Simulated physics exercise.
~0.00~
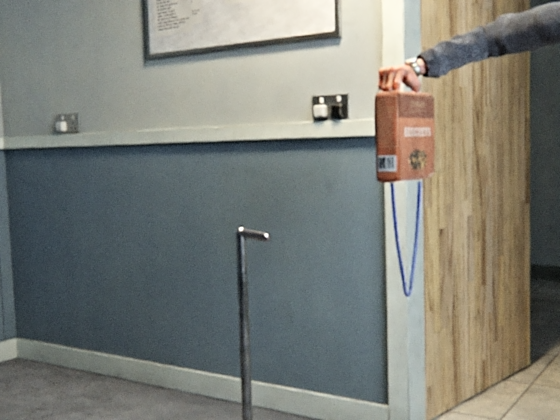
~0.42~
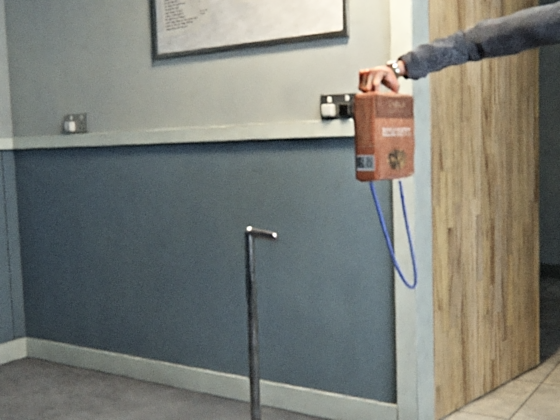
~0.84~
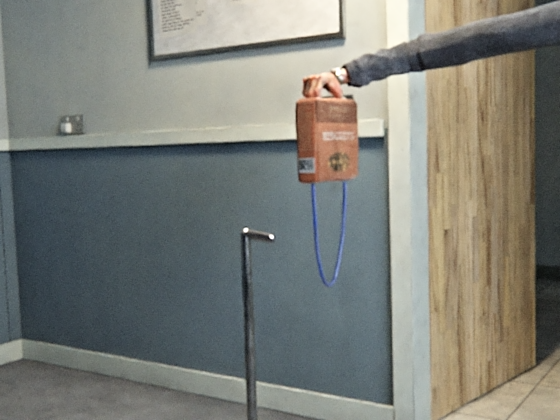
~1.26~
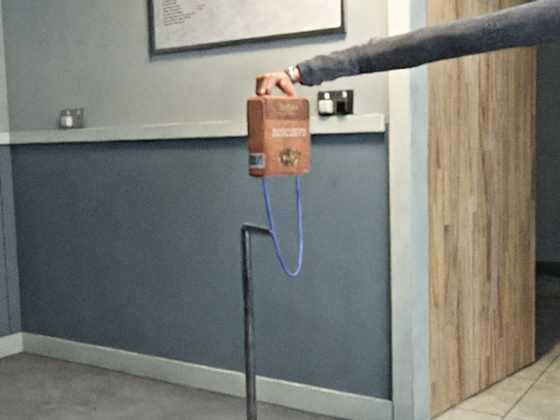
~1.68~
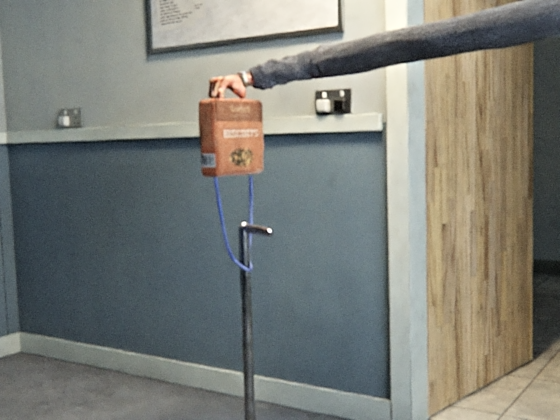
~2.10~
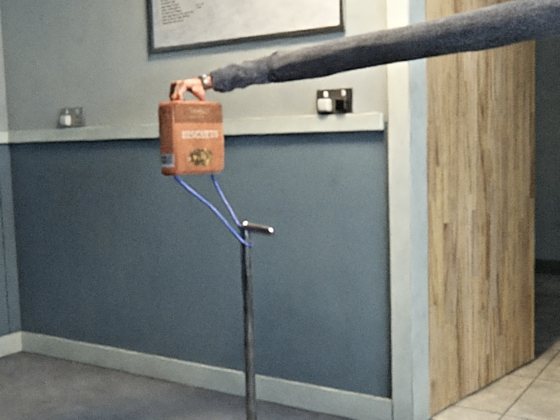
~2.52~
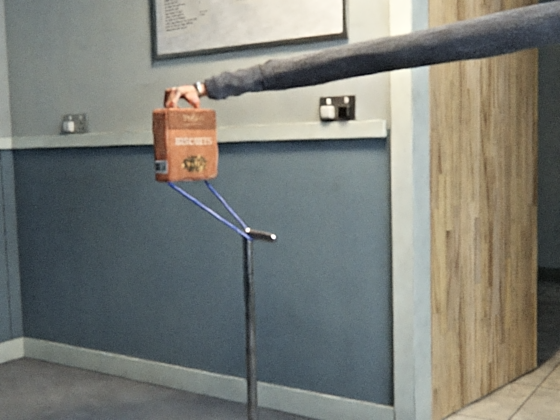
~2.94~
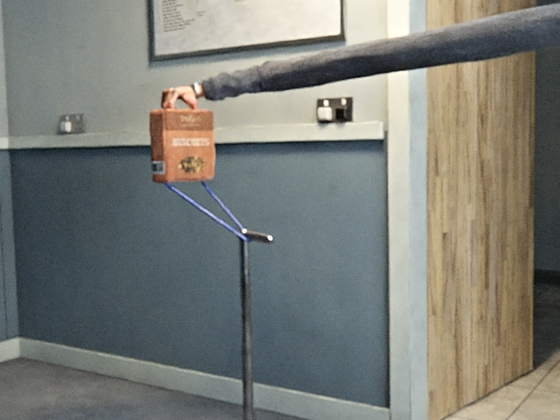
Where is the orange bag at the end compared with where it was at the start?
At the start the orange bag is to the right of the metal post, near the wooden panel, and by the end it is to the left of the post at about the same height.
